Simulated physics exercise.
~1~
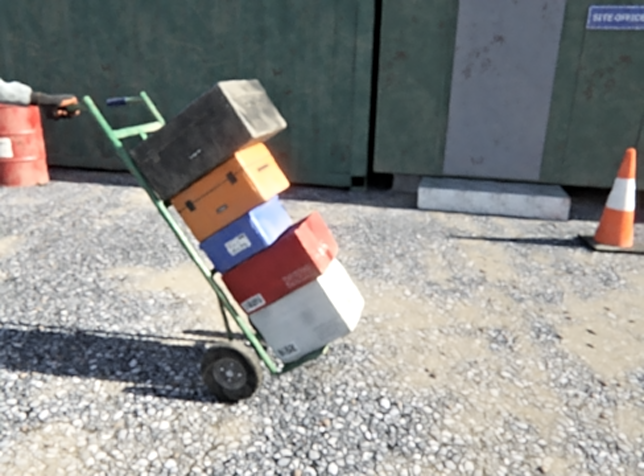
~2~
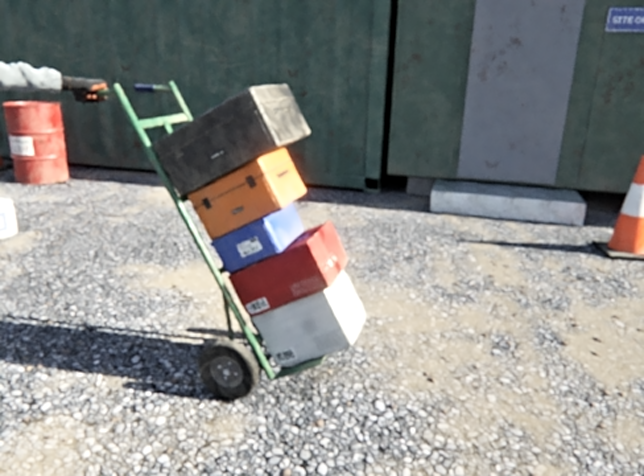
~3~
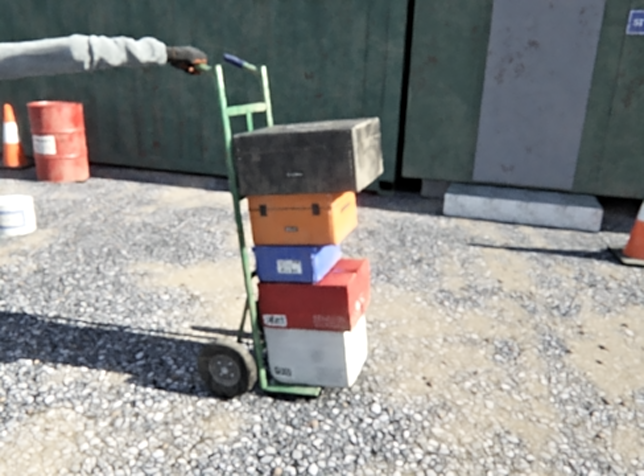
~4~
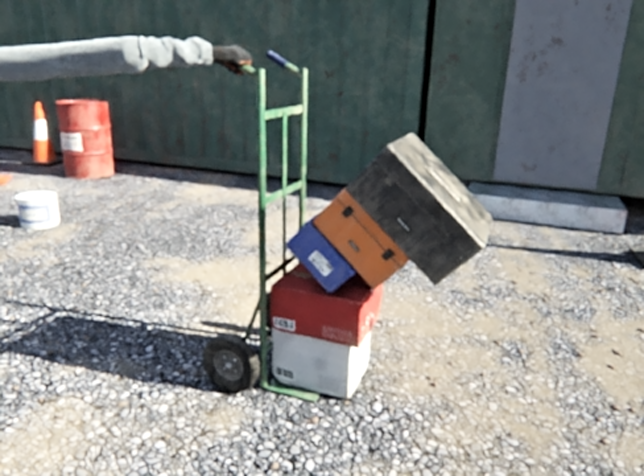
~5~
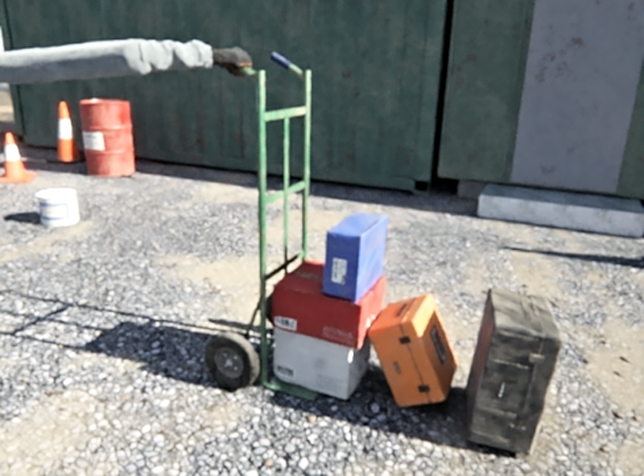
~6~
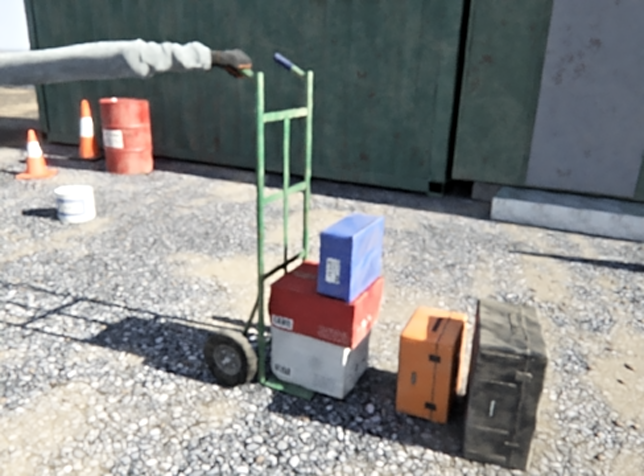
On gravel, a hand tips a sack truck upright and the top three boxes topple.
